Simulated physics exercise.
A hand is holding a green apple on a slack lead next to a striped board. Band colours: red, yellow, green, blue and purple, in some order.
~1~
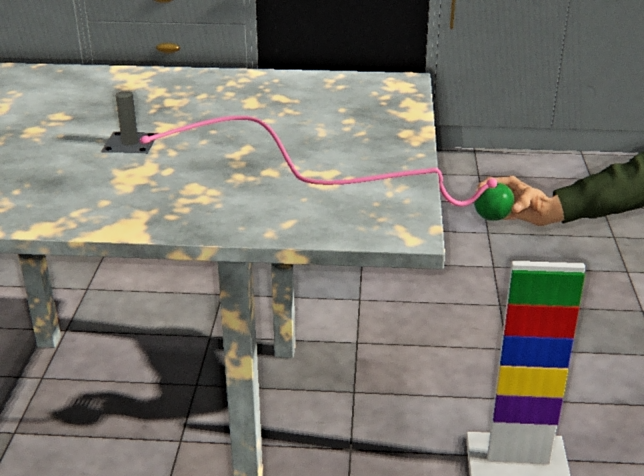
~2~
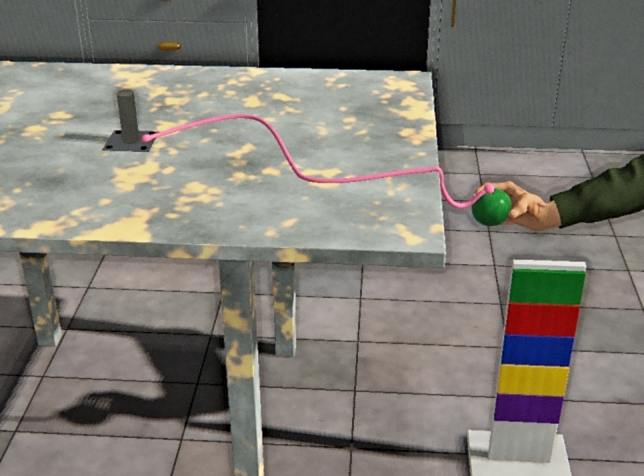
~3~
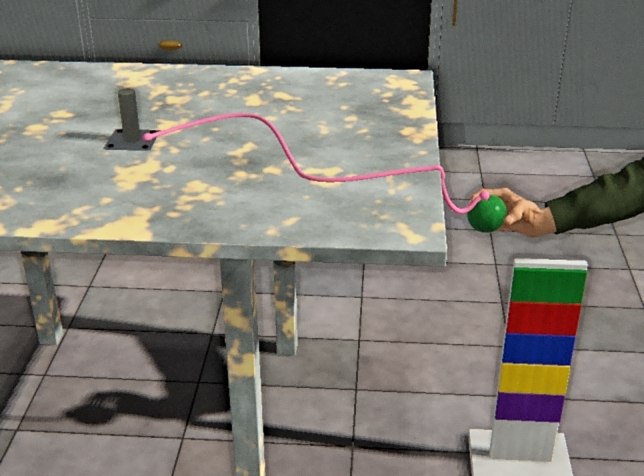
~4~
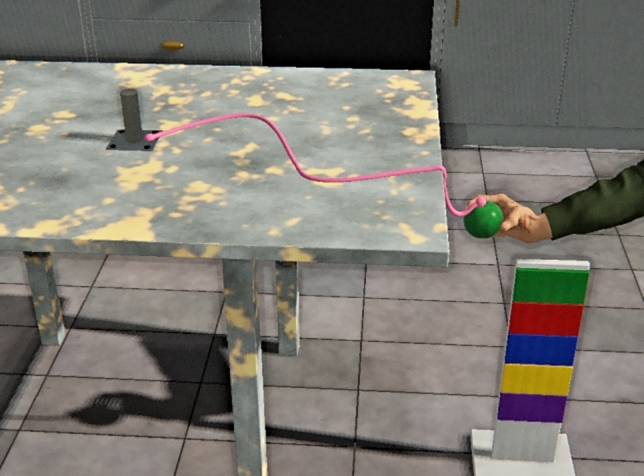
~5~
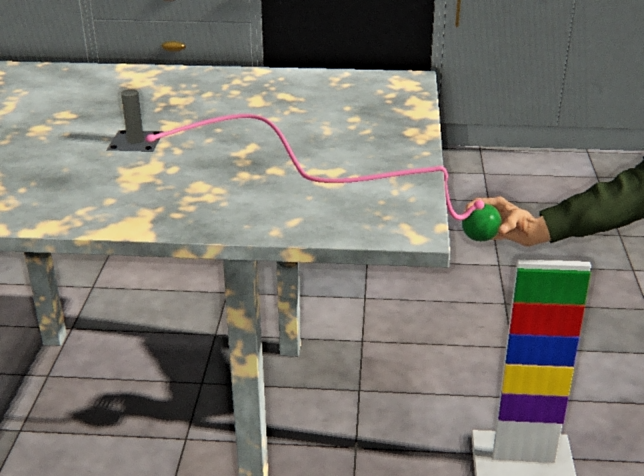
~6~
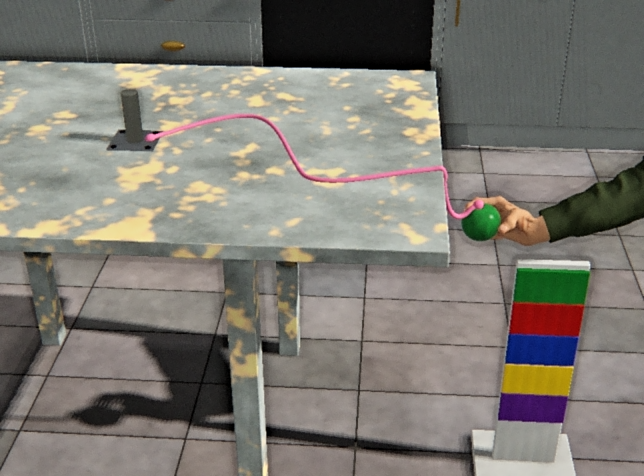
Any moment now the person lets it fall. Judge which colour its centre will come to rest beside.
Its centre comes to rest beside blue.
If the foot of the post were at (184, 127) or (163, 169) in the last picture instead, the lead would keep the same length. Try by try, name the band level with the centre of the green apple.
Case by case: Yellow, then yellow.
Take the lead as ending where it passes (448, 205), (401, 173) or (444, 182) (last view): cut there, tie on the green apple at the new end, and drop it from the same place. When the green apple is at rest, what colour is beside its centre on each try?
Lab note - try 1: Red; try 2: Above them all; try 3: Green.
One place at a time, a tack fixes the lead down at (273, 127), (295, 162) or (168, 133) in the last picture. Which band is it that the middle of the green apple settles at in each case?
In sequence it's red, then green, and lastly blue.
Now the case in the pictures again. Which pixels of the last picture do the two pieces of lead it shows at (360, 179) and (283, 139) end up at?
They end up around (442, 183) and around (333, 148).
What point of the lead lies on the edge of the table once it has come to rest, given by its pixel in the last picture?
Position: Approx. (332, 181).
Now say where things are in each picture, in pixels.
Green apple (494, 201); green (546, 290); red (541, 323); blue (537, 353); yellow (532, 383); purple (528, 411), in the first frame.
Green apple (491, 207); lead through (181, 128) (260, 120) (286, 154) (342, 181) (429, 170), in the second frame.
Green apple (487, 214), in the third frame.
Green apple (483, 220); lead through (184, 128) (263, 119) (290, 153) (346, 180) (432, 169), in the fourth frame.
Green apple (482, 223), in the fifth frame.
Green apple (481, 222); lead through (185, 128) (264, 120) (290, 153) (346, 181) (433, 169), in the sixth frame.
A little later, apple near (412, 334); level with blue.
Next, apple near (439, 336); level with blue.
When it is over, apple near (430, 335); level with blue. The blue one.
